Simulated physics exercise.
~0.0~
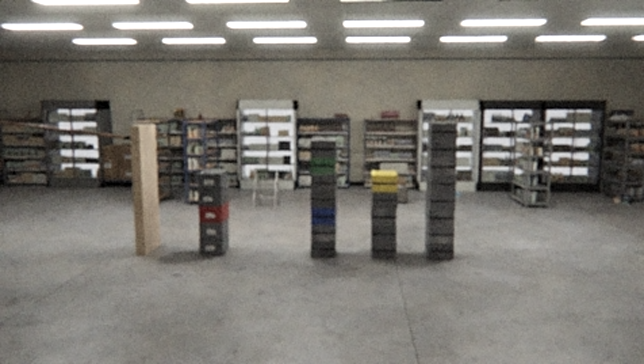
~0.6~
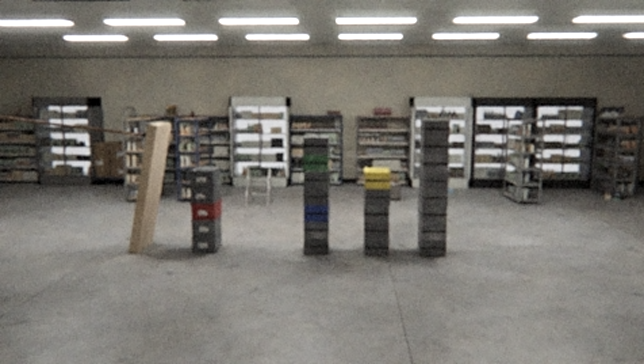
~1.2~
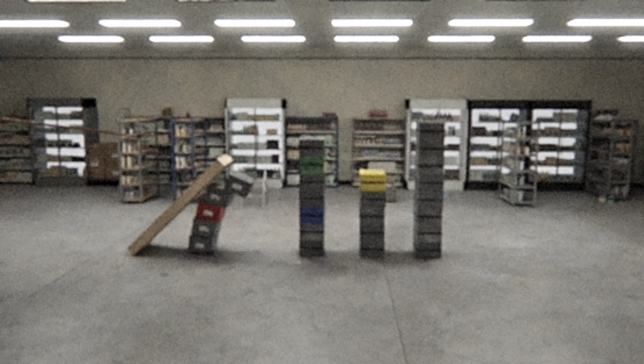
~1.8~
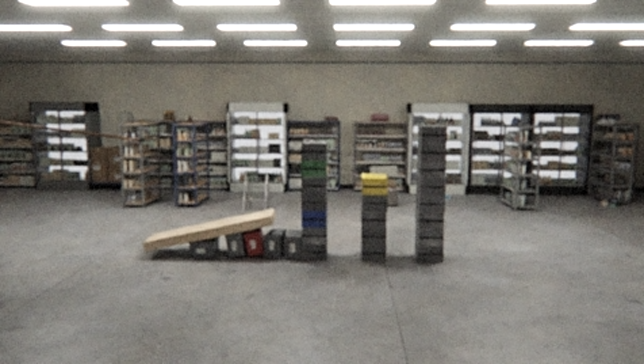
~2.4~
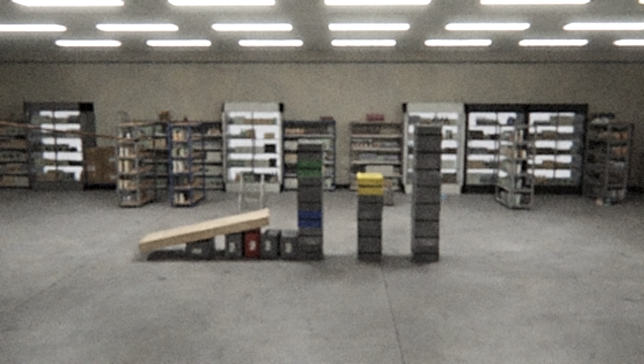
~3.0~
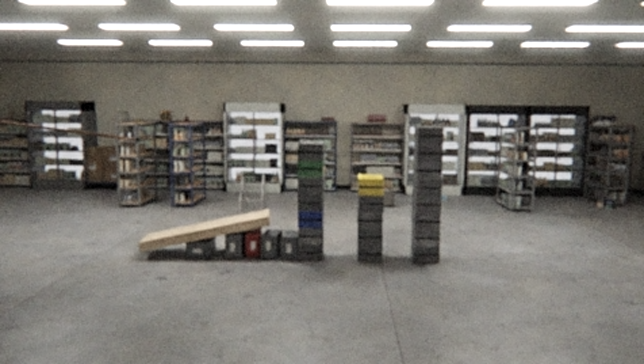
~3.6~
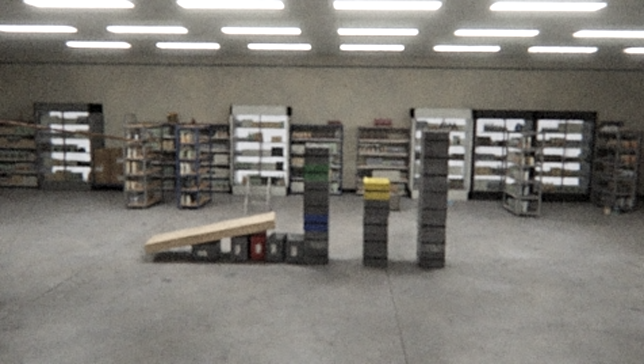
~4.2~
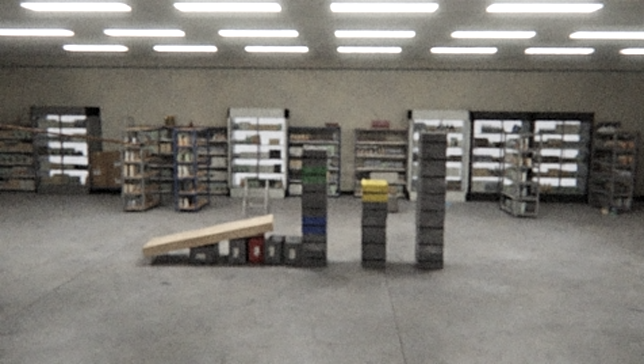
In a storage room lined with shelves, a tall wooden board tipped to the right and knocked over the nearest stack of dark bins with a red one in it, ending up slanted across the toppled pieces while the other three stacks stayed standing.
